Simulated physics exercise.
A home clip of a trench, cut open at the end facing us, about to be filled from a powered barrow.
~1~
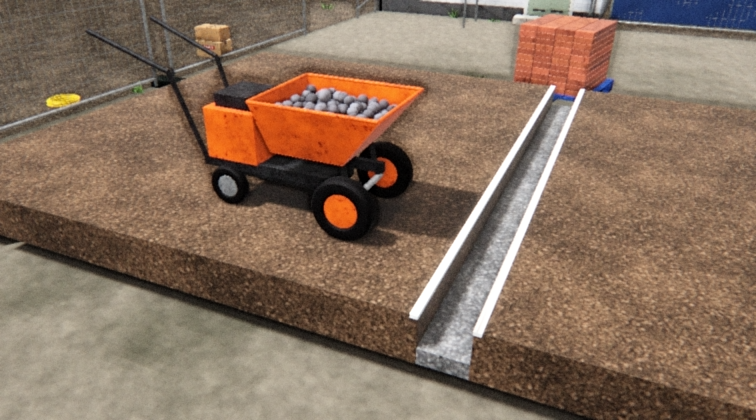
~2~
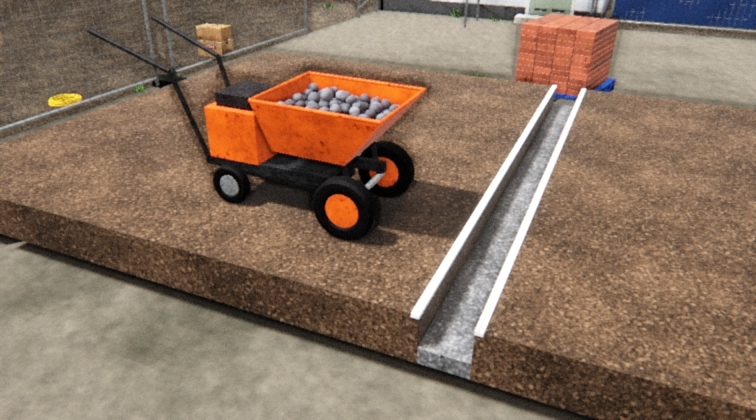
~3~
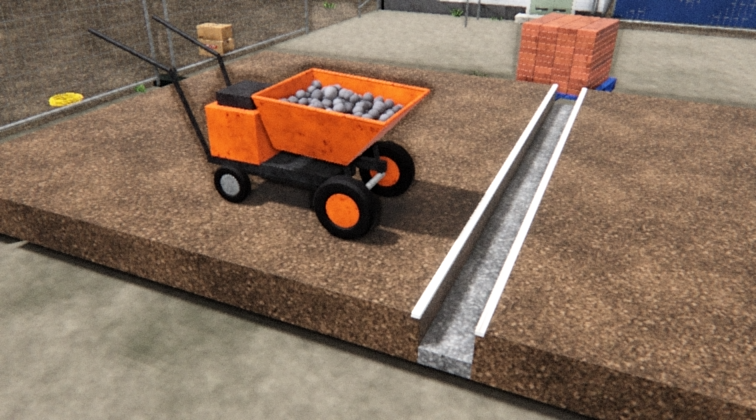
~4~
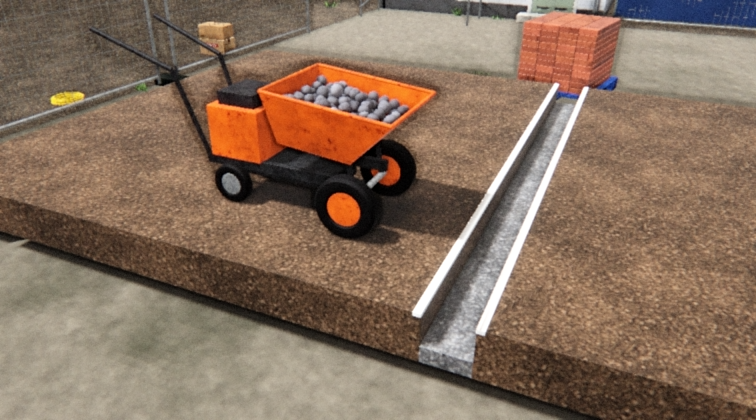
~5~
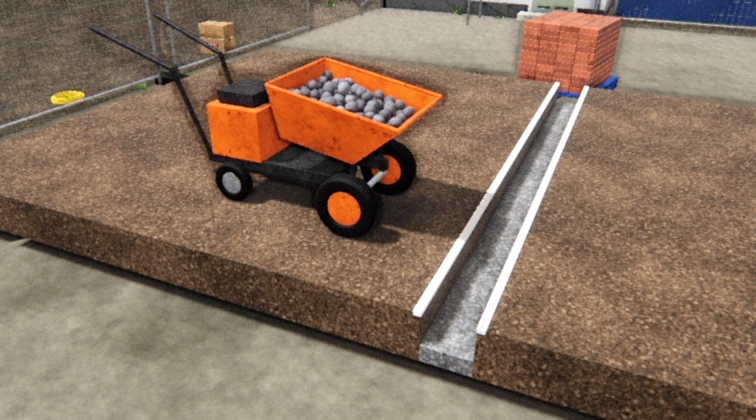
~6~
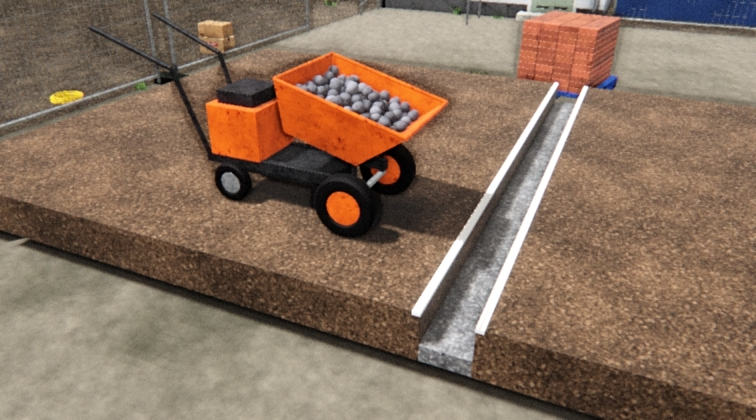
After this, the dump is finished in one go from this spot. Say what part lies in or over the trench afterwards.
In the trench: More than half.
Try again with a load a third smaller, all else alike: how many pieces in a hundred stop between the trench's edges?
Some 90 per cent.
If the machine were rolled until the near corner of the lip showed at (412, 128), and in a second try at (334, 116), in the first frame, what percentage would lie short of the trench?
First some 0, then 40 per cent.
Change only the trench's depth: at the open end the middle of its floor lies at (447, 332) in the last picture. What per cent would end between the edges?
It comes to 60 per cent or so.
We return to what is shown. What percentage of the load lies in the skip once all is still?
Roughly 5 in a hundred.
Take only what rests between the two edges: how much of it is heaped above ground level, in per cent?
Some 15 per cent.
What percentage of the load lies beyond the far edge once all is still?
About 0 per cent.
Soon, skip tipped steeply; all in the skip.
A while on, skip tipped steeply; nearly all in the skip; a stray few short of the trench; a small part in or heaped over the trench; a stray few falling.
Towards the end, skip tipped right over; about a quarter in the skip; a stray few short of the trench; about two thirds in or heaped over the trench; a stray few beyond it.
Finally, skip tipped right over; a small part in the skip; a small part short of the trench; most in or heaped over the trench; a stray few beyond it.
